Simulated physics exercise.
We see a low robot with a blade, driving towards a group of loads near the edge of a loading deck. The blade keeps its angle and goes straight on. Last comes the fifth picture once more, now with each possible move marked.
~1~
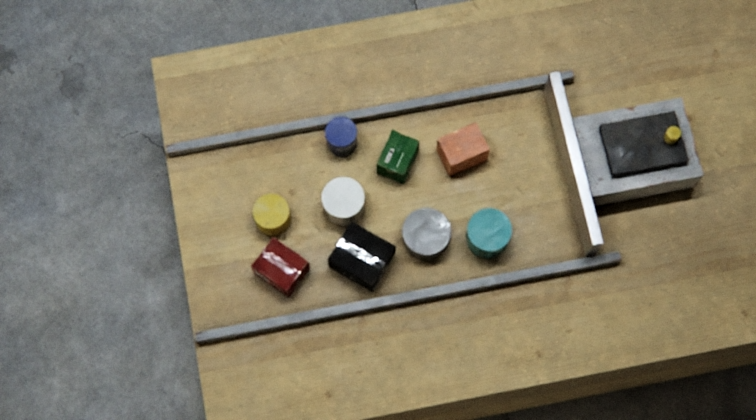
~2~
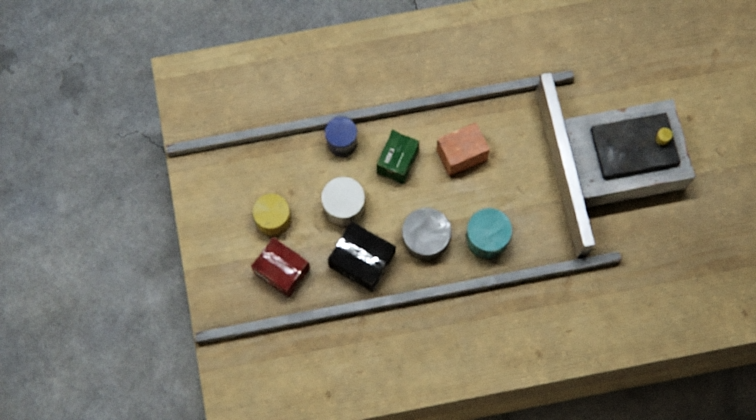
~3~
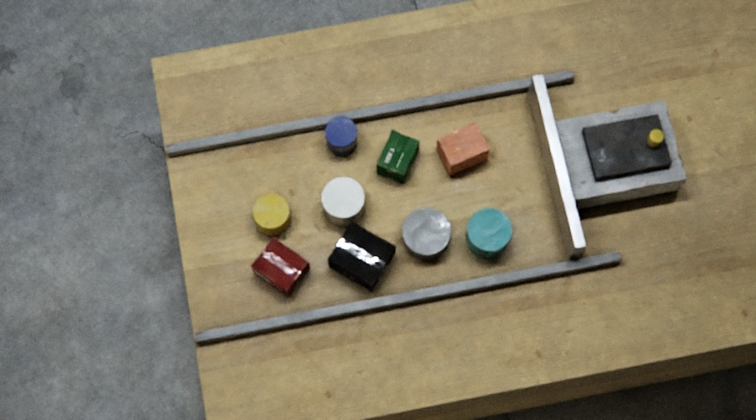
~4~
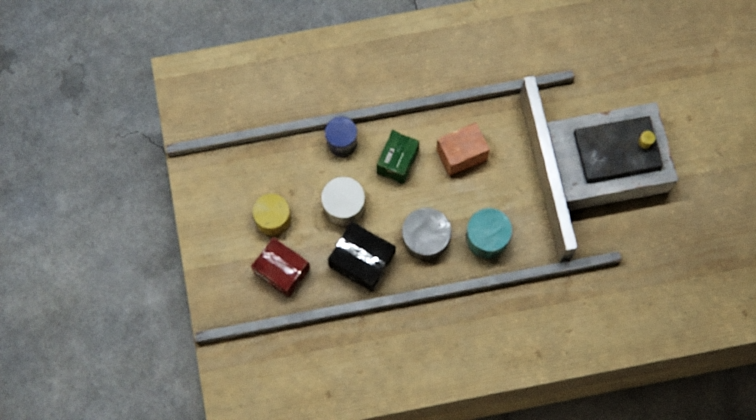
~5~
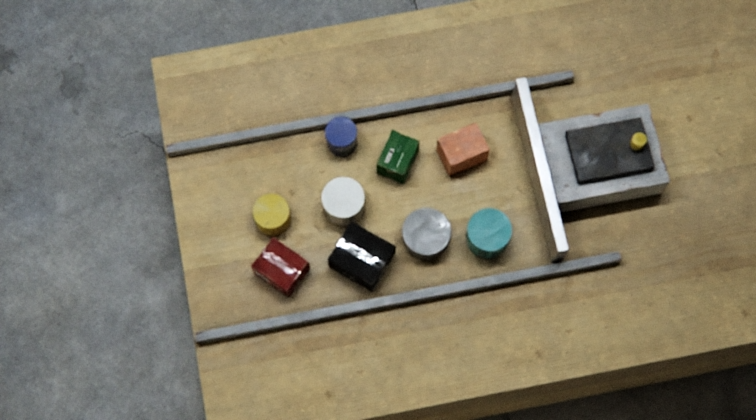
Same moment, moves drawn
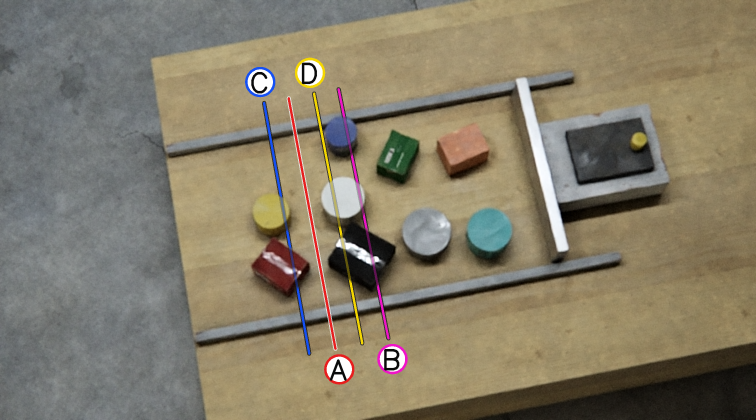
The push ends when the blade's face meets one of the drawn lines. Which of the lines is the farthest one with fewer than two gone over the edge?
It should halt at C.
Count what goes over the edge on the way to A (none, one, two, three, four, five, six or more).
The count is none.
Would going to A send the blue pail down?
No.
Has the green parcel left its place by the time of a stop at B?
Yes.
On the copy, A at (311, 220); B at (363, 210); C at (286, 224); D at (337, 215).
On C. First, robot (513, 168); turquoise pail (433, 245); green parcel (378, 162).
Then, robot (422, 185); red parcel (245, 257); yellow canister (249, 213).
Finally, robot (351, 198); yellow canister (189, 206); red parcel (201, 251); none fallen.
By contrast, A is within the limit but short; B is within the limit but short; D is within the limit but short.
